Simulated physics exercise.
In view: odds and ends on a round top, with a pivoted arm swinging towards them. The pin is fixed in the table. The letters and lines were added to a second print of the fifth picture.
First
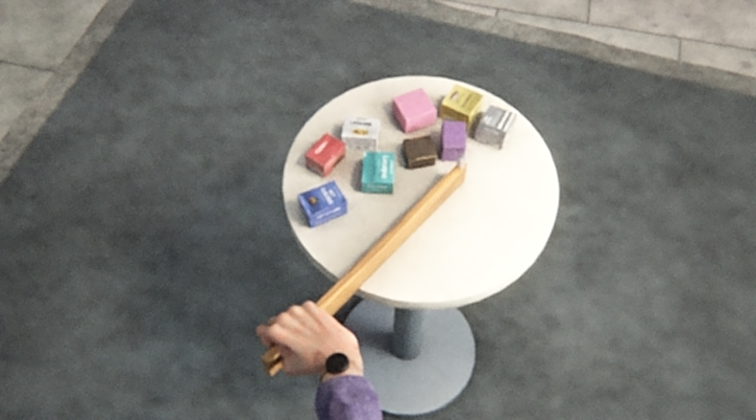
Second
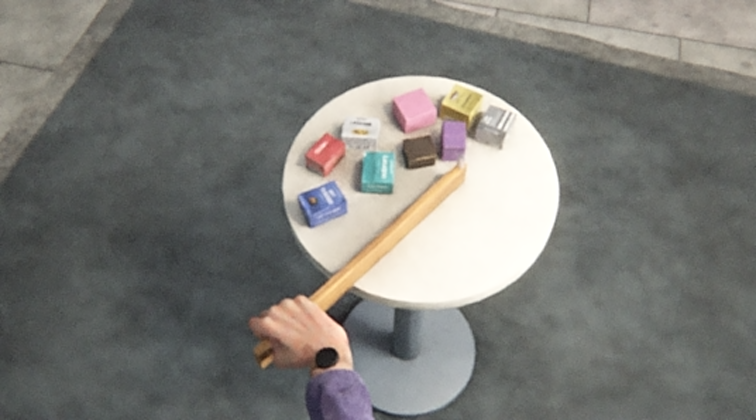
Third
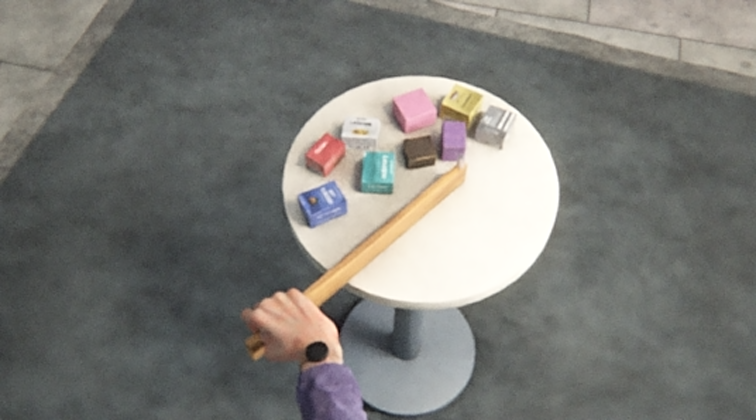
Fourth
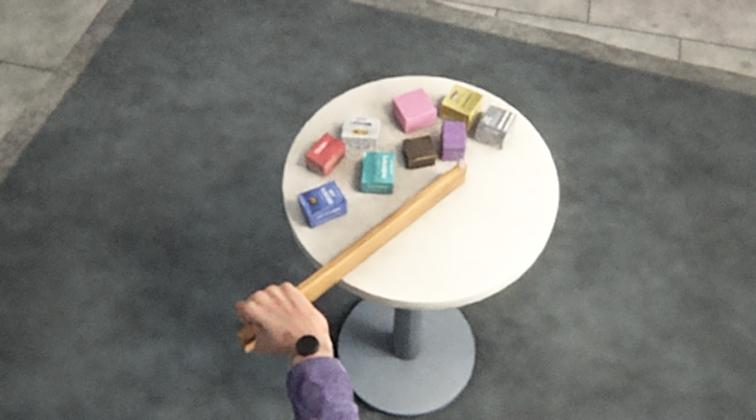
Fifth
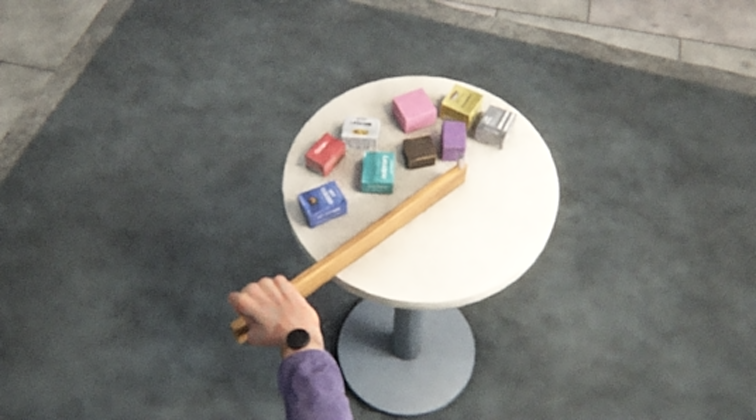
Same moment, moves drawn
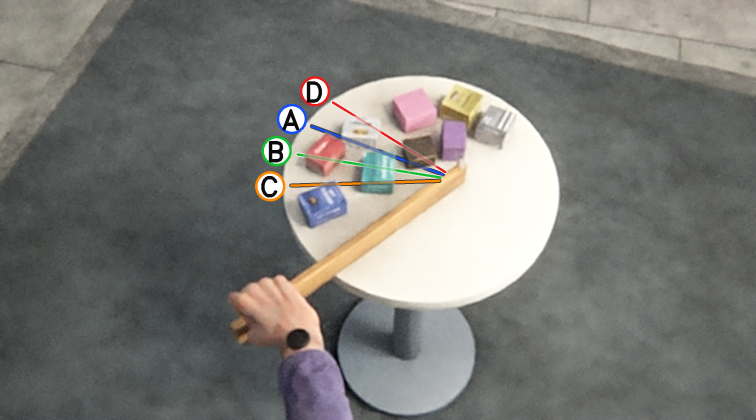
A hand slowly swings a wooden bar slightly left across a round table beside small coloured boxes.
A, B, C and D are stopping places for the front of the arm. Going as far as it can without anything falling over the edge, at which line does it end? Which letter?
Nothing falls up to A.
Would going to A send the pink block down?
By then, no.
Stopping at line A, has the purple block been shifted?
By then, no.
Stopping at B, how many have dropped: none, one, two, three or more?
The count is none.
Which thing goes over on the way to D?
It is the red packet.
On the marked copy, A at (376, 150); B at (368, 166); C at (365, 183); D at (387, 136).
Following A. Soon after the start, arm (367, 188); blue packet (321, 194); grey box (496, 127).
Later, arm (364, 155); red packet (325, 127); blue packet (326, 148).
In the end, arm (372, 134); red packet (341, 97); blue packet (343, 119); nothing has fallen.
As for the rest, B is safe but short; C is safe but short; D drops the red packet.
